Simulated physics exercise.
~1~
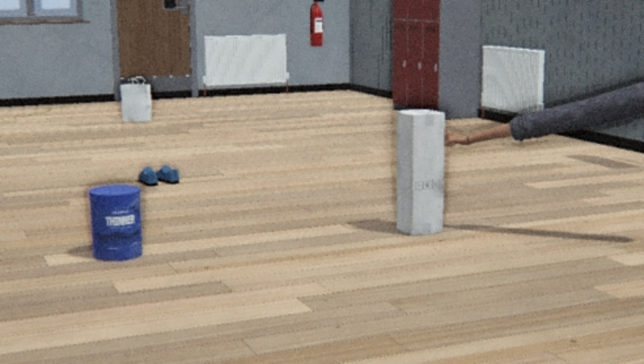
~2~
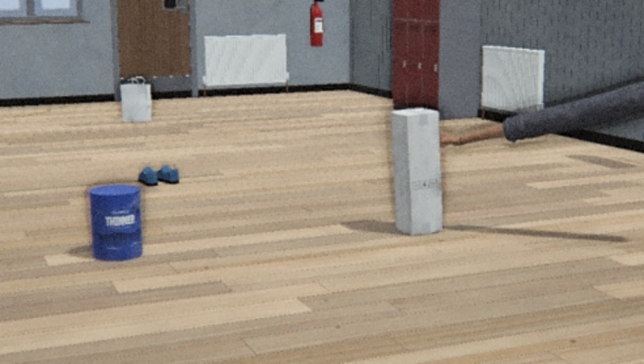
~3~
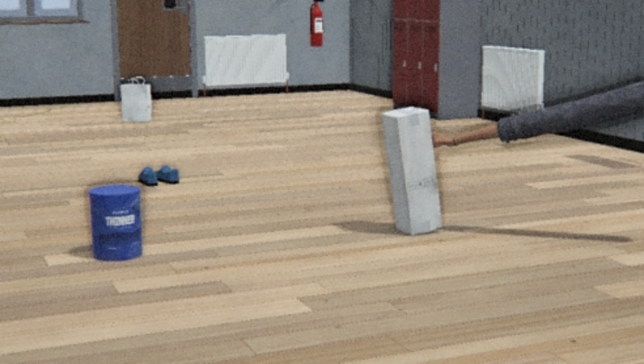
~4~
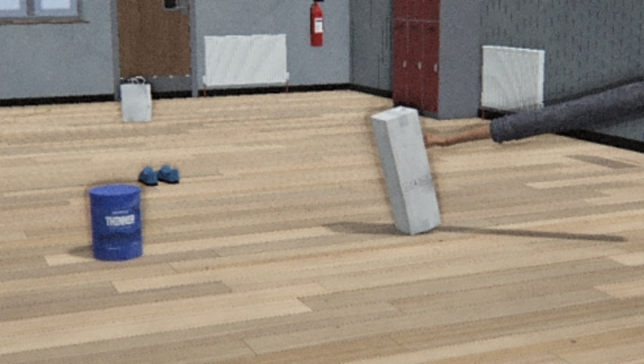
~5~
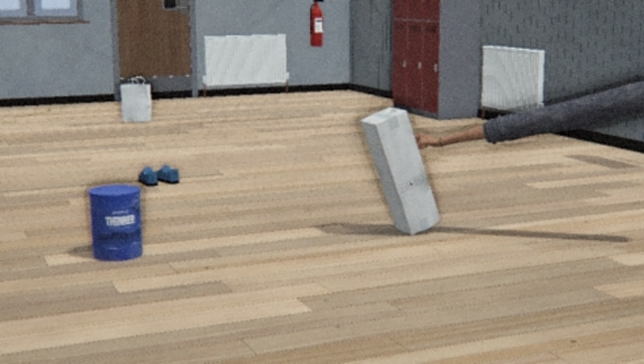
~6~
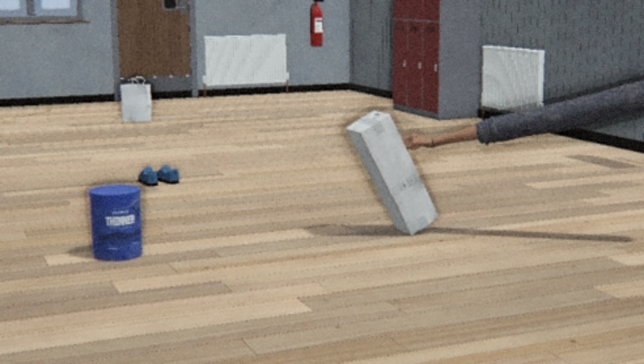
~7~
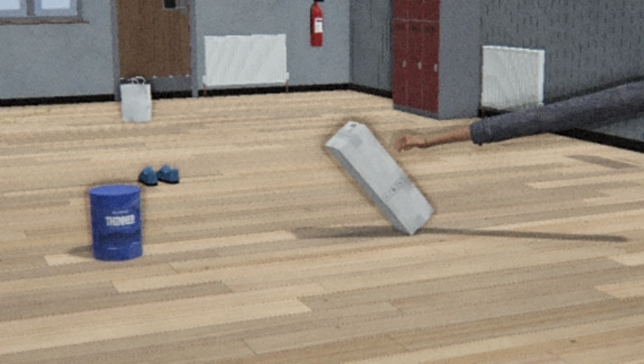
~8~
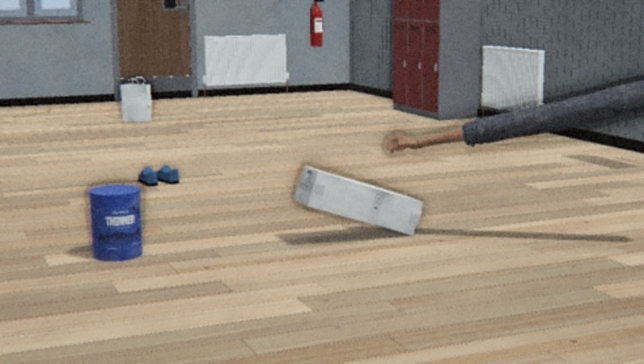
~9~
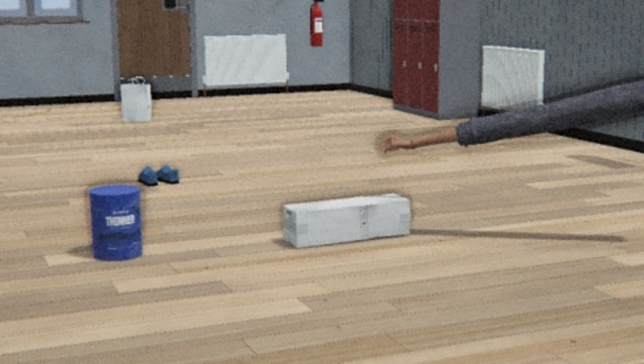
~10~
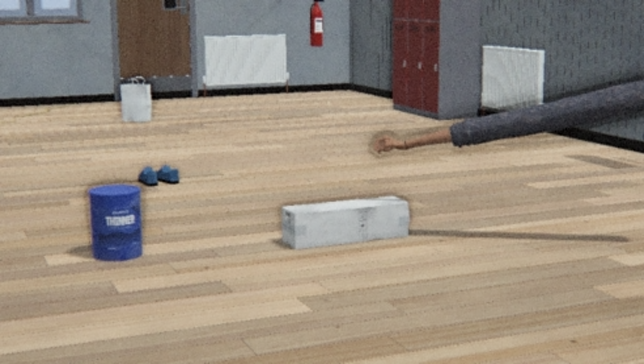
A tall white box stands upright on a wooden floor as an arm in a dark gray sleeve reaches in from the right, its hand close to the box's upper part. The hand advances steadily leftward, and the box begins to lean left, tilting further and further on its lower edge. Past a steep slant, it drops away from the hand and falls onto its side. The box ends lying flat, with the outstretched hand hovering above and to its right, while the blue pail at left and the blue shoes behind stay put.
